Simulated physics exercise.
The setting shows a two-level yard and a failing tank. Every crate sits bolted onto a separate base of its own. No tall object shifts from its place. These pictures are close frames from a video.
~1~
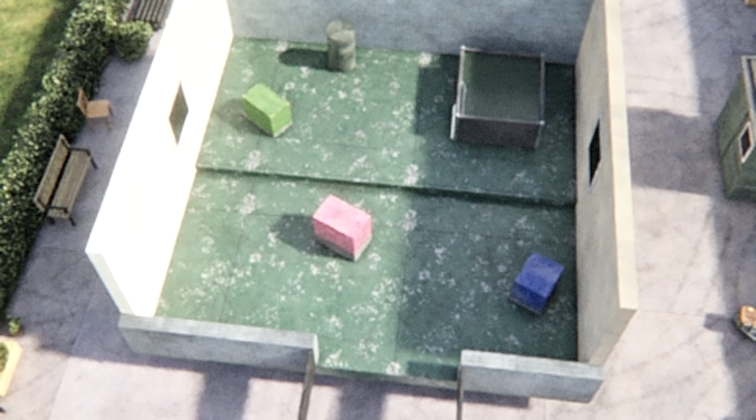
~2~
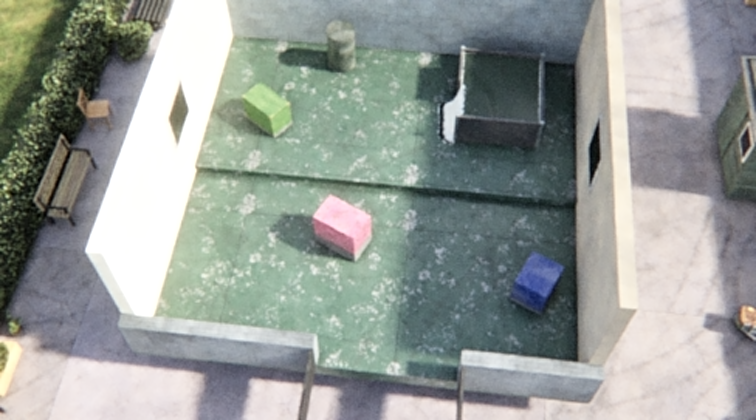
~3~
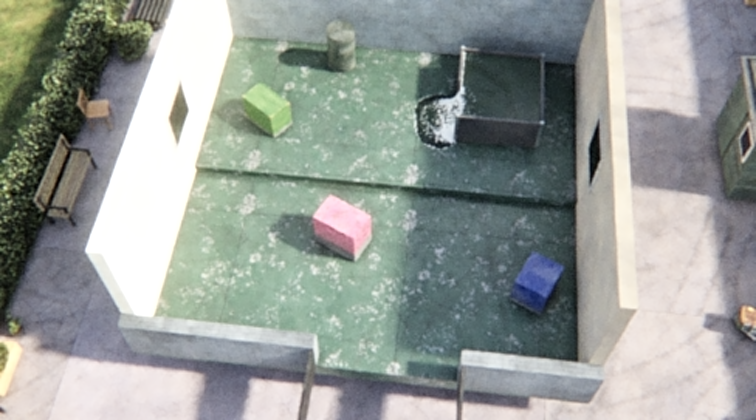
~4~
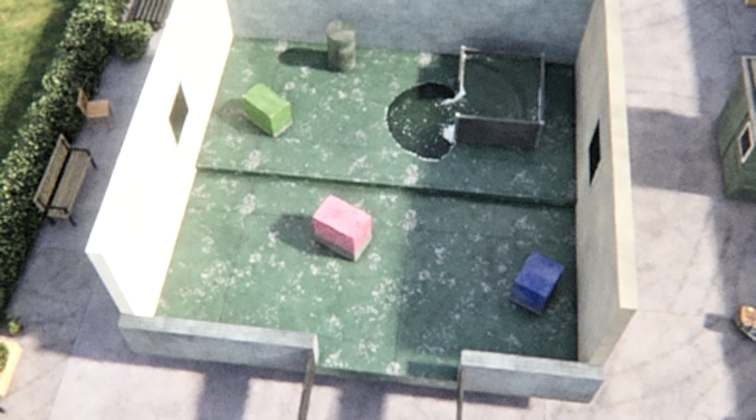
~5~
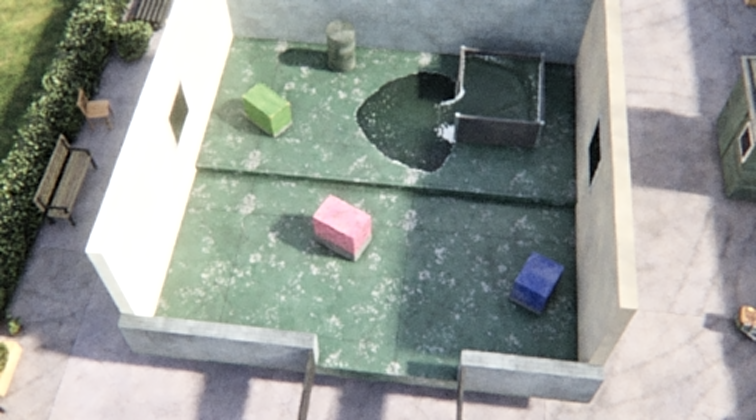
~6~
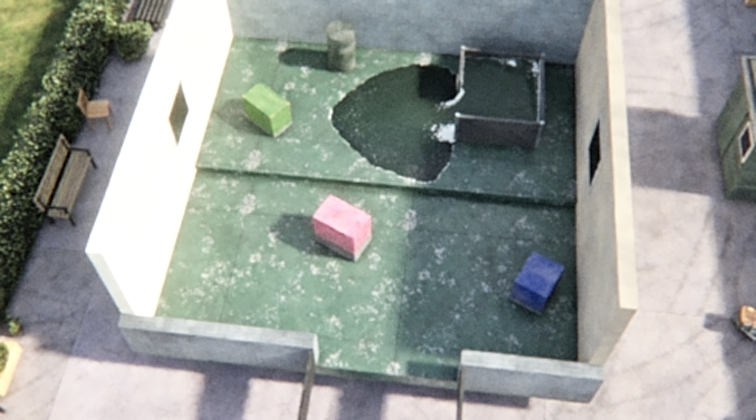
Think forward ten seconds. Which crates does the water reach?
The pink crate is not reached; the green crate is reached; the blue crate is not reached.
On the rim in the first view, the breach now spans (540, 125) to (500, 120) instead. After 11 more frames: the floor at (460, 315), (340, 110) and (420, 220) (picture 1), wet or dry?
Place one: Reached by the flood. Place two: Spared by the leak. Place three: Reached by the flood.
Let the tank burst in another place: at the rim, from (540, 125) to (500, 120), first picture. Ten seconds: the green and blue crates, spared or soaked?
The green one is untouched; the blue one is reached.
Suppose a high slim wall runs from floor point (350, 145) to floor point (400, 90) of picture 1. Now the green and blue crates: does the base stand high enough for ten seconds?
Well, the green crate comes through dry, while the blue crate comes through dry.
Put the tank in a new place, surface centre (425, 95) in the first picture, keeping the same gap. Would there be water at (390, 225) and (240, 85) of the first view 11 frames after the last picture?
First point untouched, second point soaked.
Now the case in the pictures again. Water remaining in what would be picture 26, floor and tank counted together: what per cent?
Some 100 per cent.
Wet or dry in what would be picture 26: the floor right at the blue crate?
Blue crate dry.
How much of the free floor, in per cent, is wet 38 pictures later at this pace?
It comes to roughly 55 in a hundred.
A moment on, water covers 25 % of the floor; the pink crate not reached, the green crate water round its plinth, the blue crate not reached.
Next, water covers 40 % of the floor; the pink crate water round its plinth, the green crate water round its plinth, the blue crate not reached.
Then, water covers 45 % of the floor; the pink crate water round its plinth, the green crate water round its plinth, the blue crate not reached.
Later, water covers 55 % of the floor; the pink crate water round its plinth, the green crate water round its plinth, the blue crate not reached.
In the end, water covers 80 % of the floor; the pink crate stayed above the water, the green crate was topped, the blue crate stayed above the water.
